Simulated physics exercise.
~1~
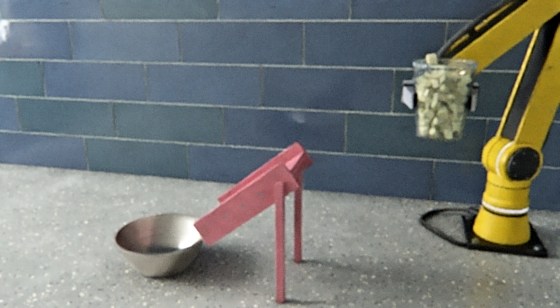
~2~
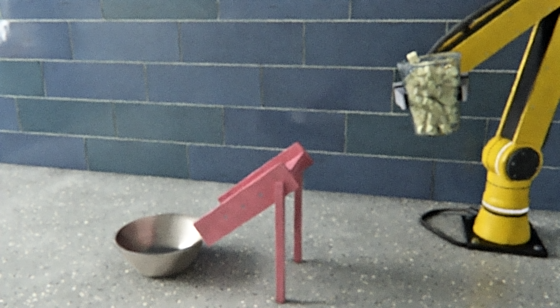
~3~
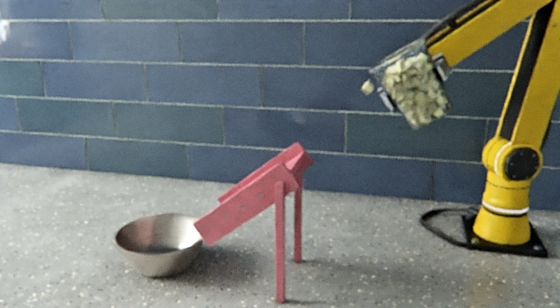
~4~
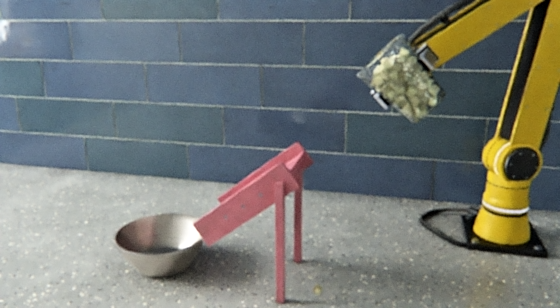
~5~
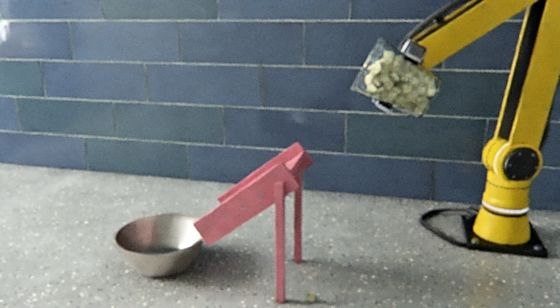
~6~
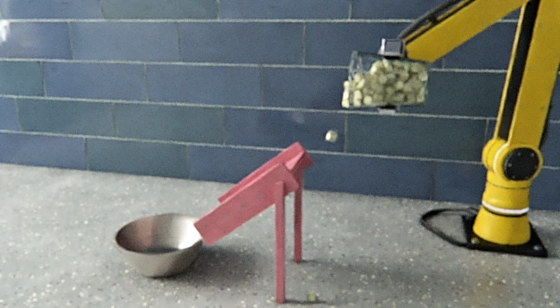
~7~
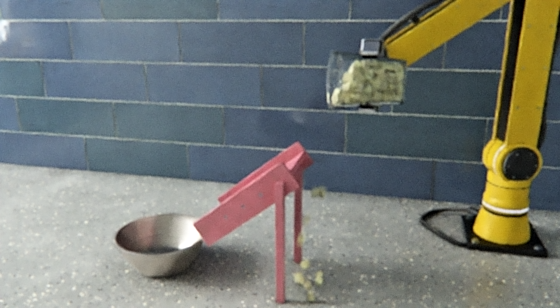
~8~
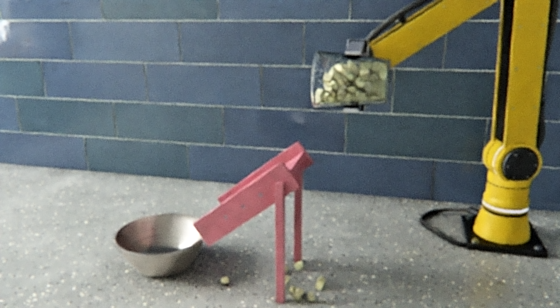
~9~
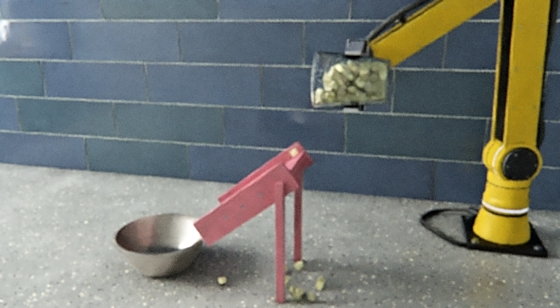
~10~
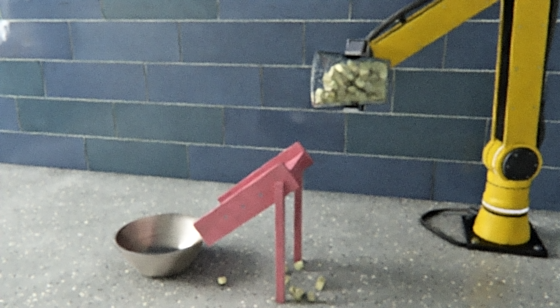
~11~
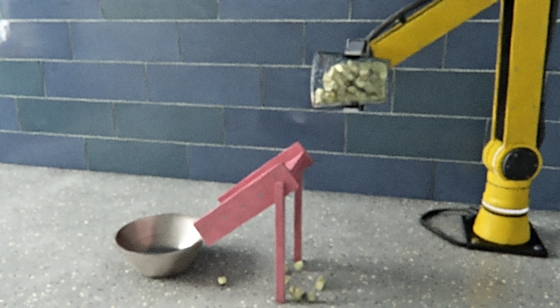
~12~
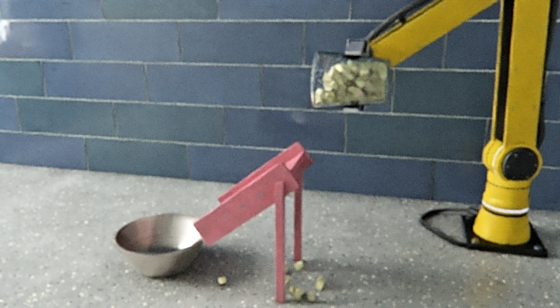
A yellow robot arm tips a clear beaker, spilling a few vegetable dice beneath a pink chute.
